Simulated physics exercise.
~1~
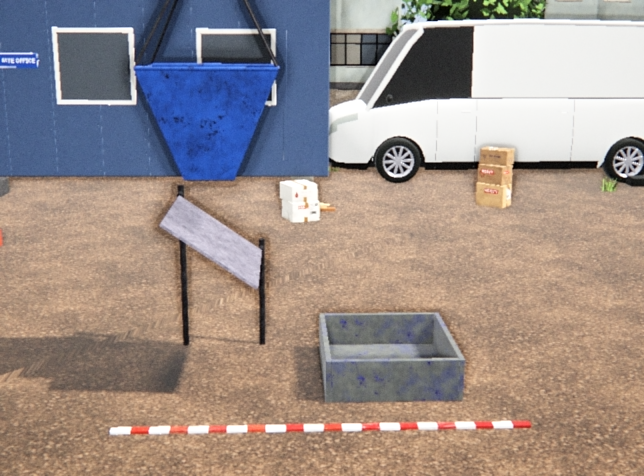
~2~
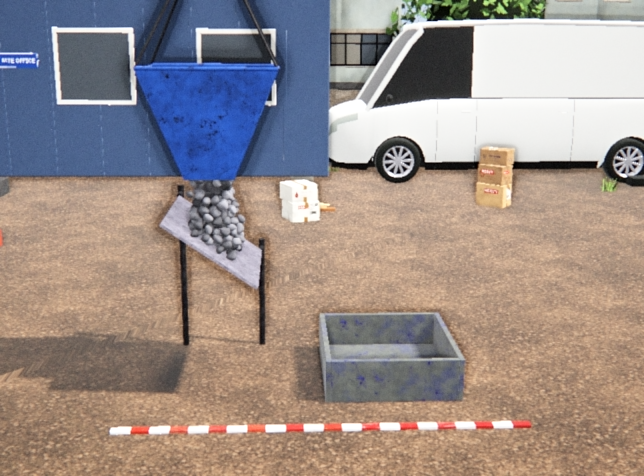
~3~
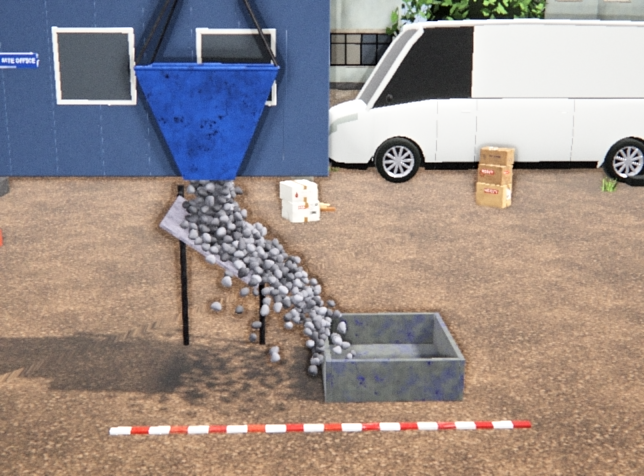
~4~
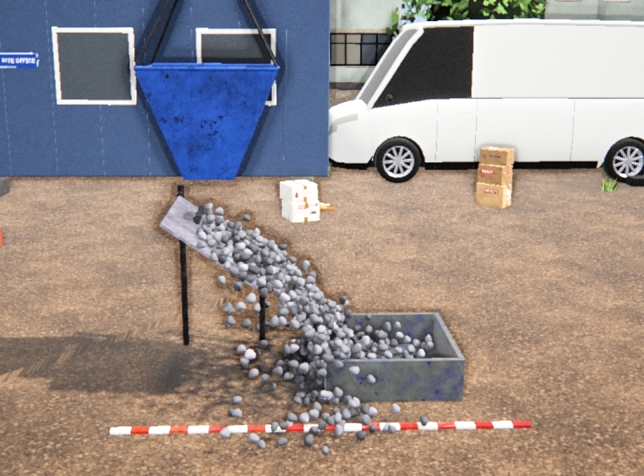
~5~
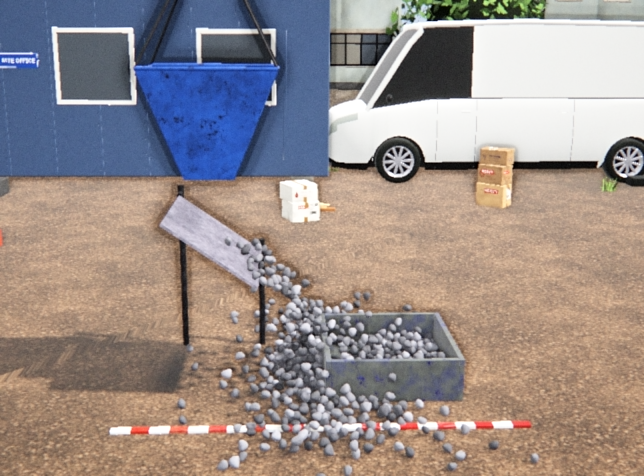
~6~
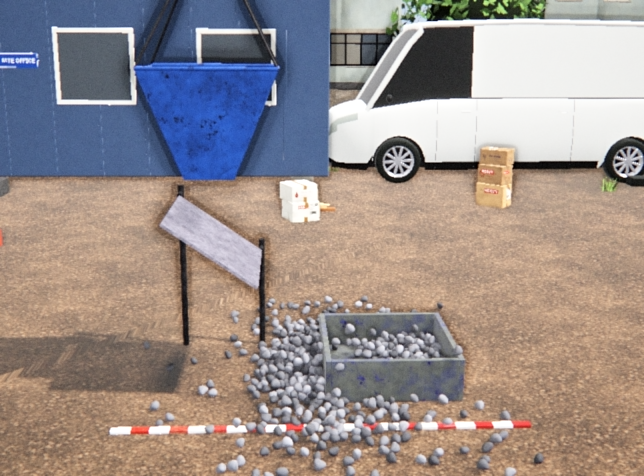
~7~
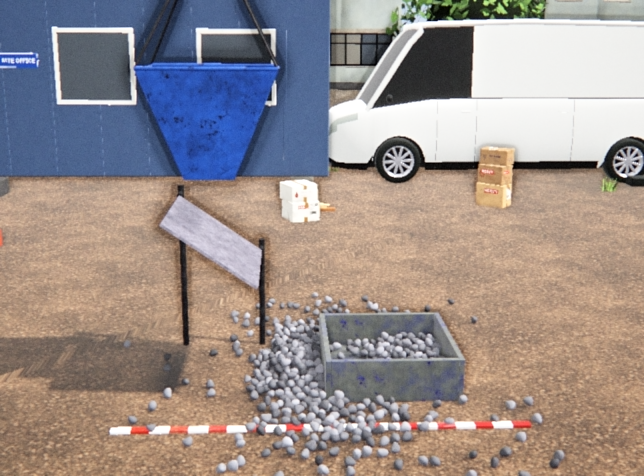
In a dirt yard beside a blue building and a white van, round grey stones poured from a hanging blue skip, slid down a sloping board and spilled around an open bin, leaving some inside but many heaped to its left and scattered in front.
